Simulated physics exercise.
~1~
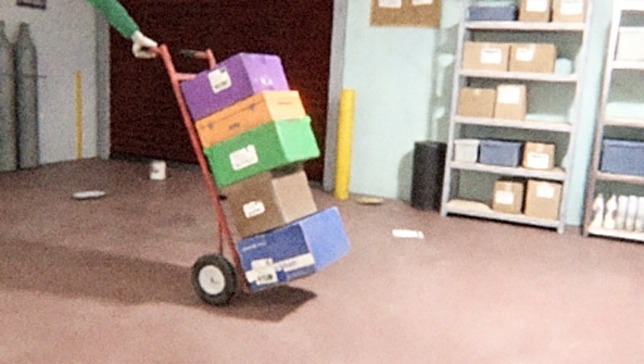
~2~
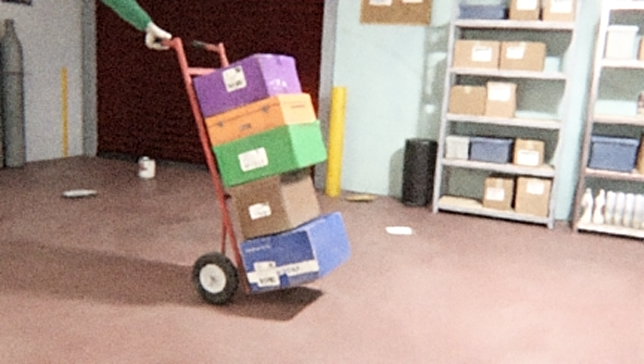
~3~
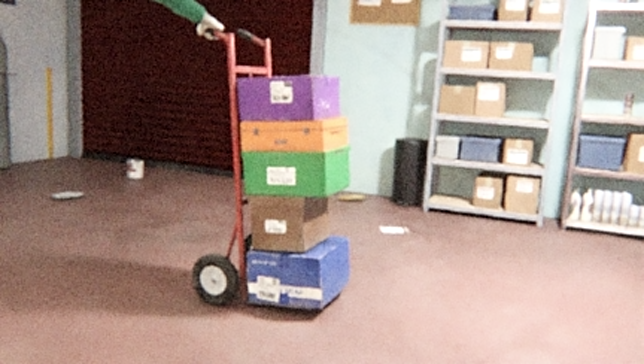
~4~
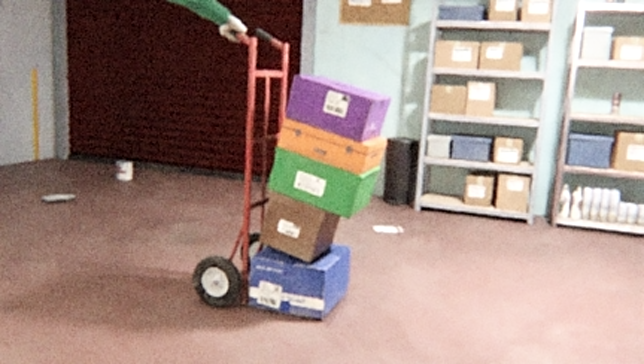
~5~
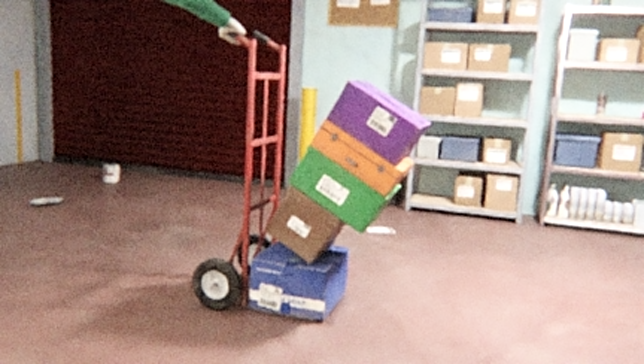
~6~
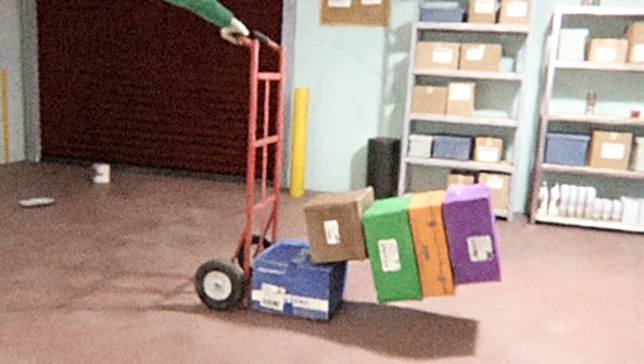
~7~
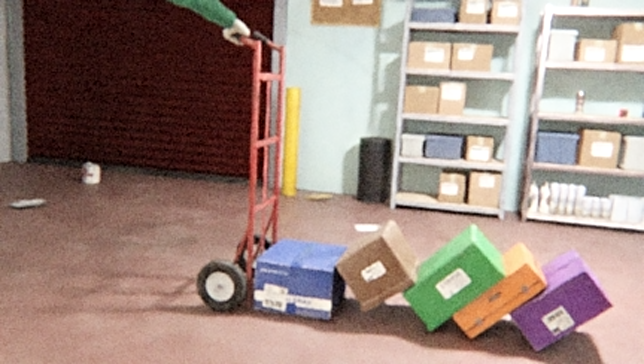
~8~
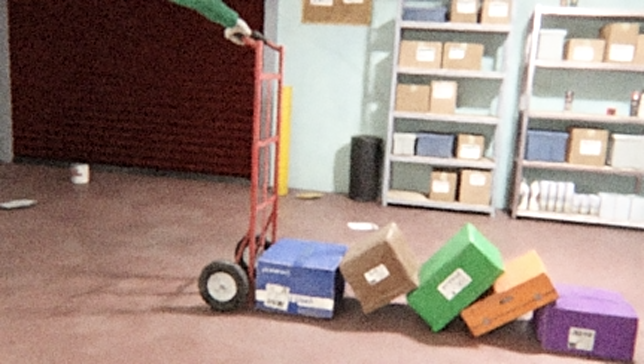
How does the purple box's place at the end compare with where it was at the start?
It starts at the top of the stack on the hand truck and ends on the floor at the far right of the row of fallen boxes.
